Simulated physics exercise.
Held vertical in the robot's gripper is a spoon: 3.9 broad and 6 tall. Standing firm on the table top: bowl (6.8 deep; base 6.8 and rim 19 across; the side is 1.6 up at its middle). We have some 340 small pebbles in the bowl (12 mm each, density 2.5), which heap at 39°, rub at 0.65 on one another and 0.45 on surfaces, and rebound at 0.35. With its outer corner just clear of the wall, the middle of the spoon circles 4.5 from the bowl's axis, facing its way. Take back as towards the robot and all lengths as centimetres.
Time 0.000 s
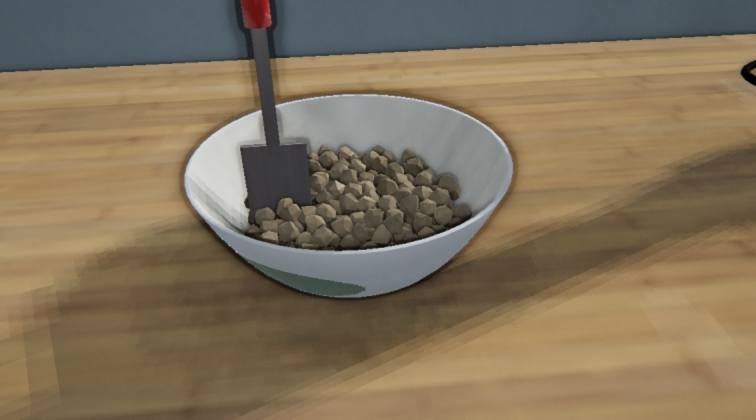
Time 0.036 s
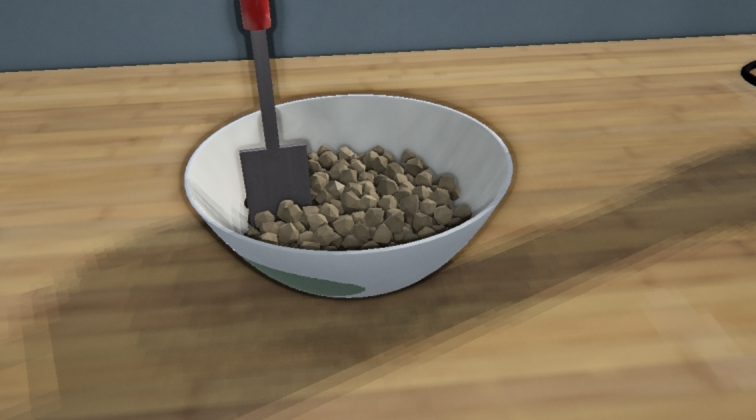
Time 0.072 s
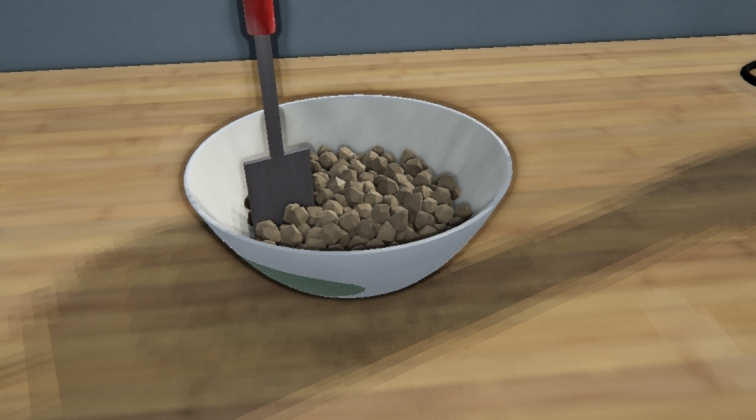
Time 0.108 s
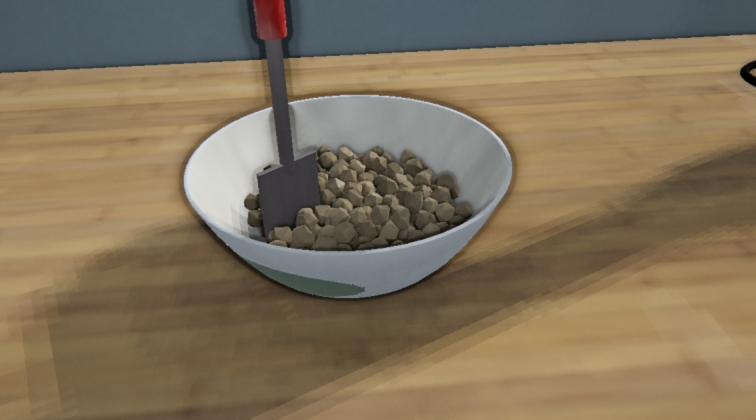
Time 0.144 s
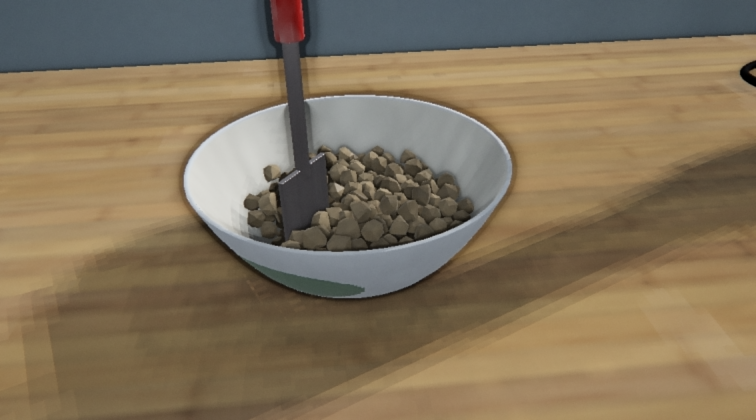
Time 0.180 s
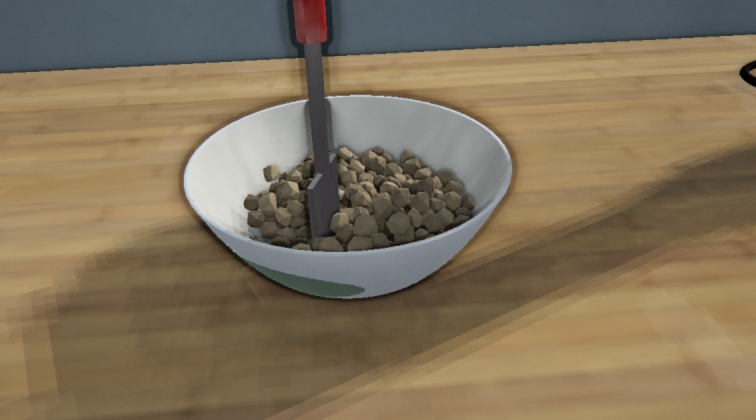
A spatula-like spoon with a red handle, held upright in a white bowl of small brown pebbles, pushed slowly toward the right through them, turning until its flat blade was nearly edge-on.
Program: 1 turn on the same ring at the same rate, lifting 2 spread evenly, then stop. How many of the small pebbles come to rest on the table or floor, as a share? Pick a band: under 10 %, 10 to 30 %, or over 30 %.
Band: Under 10 %.
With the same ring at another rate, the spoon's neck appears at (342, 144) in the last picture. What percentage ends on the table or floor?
Close to 10 in a hundred.
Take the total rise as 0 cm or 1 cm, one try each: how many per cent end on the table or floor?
About 10 per cent on the first try and 5 per cent on the second.
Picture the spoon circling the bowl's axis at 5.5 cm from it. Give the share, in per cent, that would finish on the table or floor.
Close to 0 in a hundred then.
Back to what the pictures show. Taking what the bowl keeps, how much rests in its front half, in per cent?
Roughly 50 per cent.
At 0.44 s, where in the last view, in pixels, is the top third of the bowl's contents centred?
Roughly at (418, 151).
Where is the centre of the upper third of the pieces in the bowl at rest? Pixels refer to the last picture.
Looks like roughly (290, 209) to me.
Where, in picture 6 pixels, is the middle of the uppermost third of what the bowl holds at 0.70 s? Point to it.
The centre is roughly (286, 161).
After 0.44 s, 182° round, highest piece 8 above the table; 338 in the bowl, 2 in flight or on the tool.
After 0.70 s, 295° round, highest piece 8 above the table; 328 in the bowl, 9 on the table or floor, 3 in flight or on the tool.
After 1.03 s, 0° round, highest piece 8 above the table; 325 in the bowl, 15 on the table or floor.
After 1.73 s, 0° round, highest piece 8 above the table; 325 in the bowl, 15 on the table or floor.
At rest, 325 in the bowl, 15 on the table or floor. That is 4 % on the table or floor.
